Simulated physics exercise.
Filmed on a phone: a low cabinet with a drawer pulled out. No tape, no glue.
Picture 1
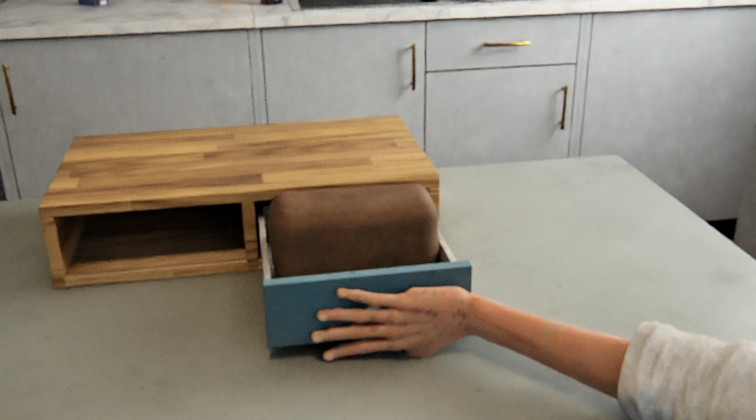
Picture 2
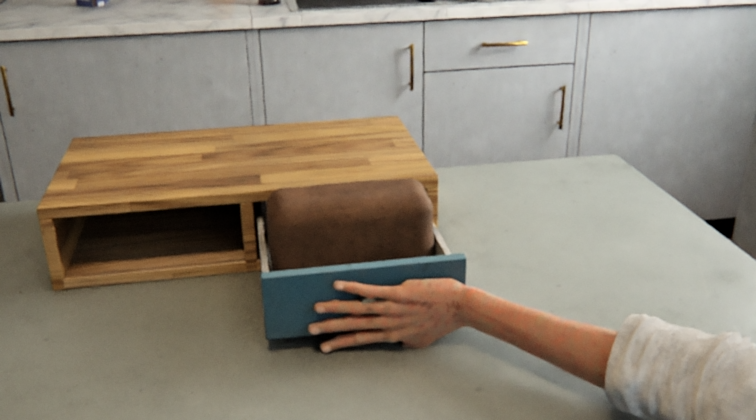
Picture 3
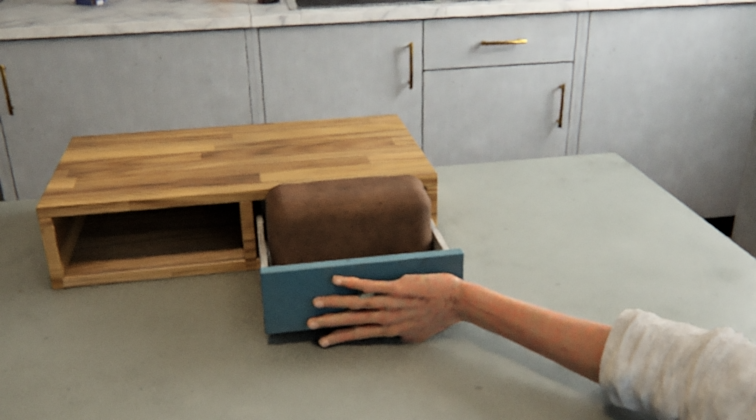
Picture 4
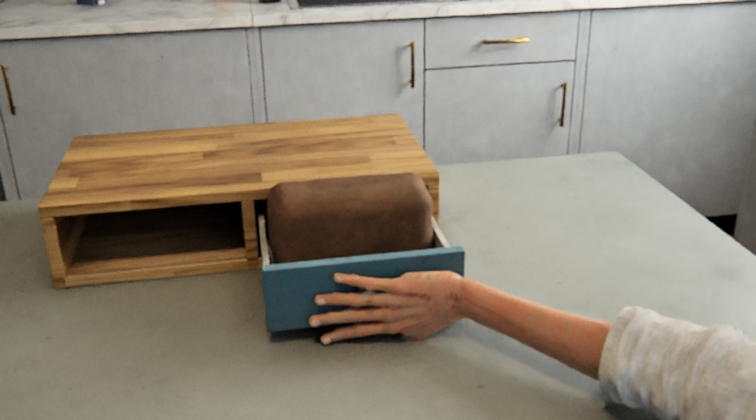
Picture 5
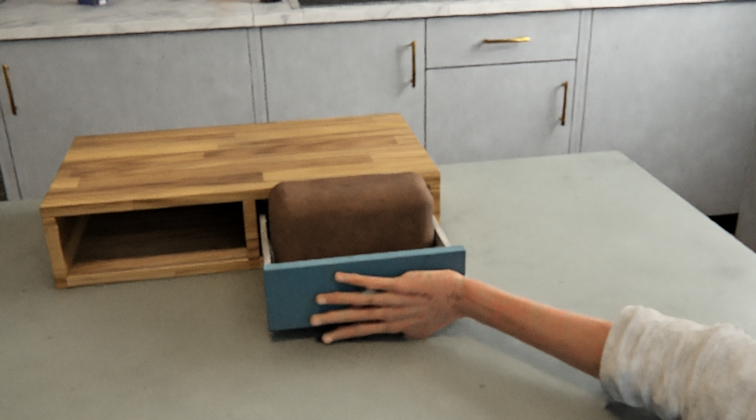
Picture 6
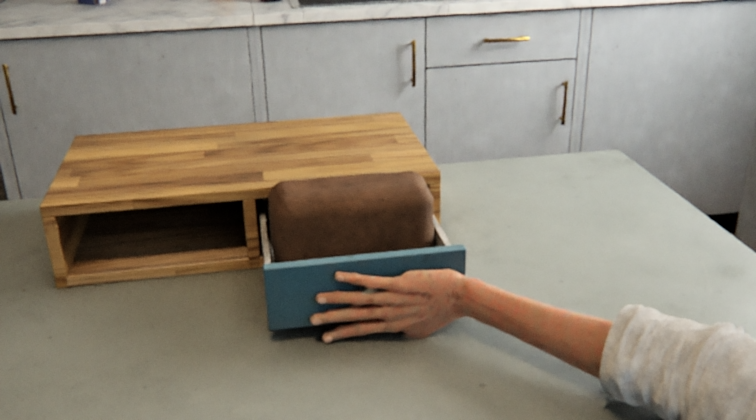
A hand pushes a blue drawer holding a brown loaf slightly inward, then stays still.
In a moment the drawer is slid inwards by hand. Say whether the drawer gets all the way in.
Here the drawer will not close.
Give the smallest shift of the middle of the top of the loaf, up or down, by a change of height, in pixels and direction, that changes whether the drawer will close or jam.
A shift of 28 pixels, going down.
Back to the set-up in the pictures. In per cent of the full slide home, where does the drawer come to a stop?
About 45 per cent.
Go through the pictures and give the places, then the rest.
In the first frame, drawer (353, 255) wide open; loaf (353, 237).
In the second frame, drawer (350, 249) wide open; chest (246, 193).
In the third frame, drawer (349, 244) wide open; loaf (348, 227).
In the fourth frame, drawer (350, 242) wide open; chest (247, 191).
In the fifth frame, drawer (351, 242) wide open; loaf (351, 225).
In the sixth frame, drawer (351, 241) wide open; chest (248, 190).
Then, 0.28 s after the last picture, drawer starting in.
Then, 0.44 s after the last picture, drawer about half in.
At rest, the drawer jams.
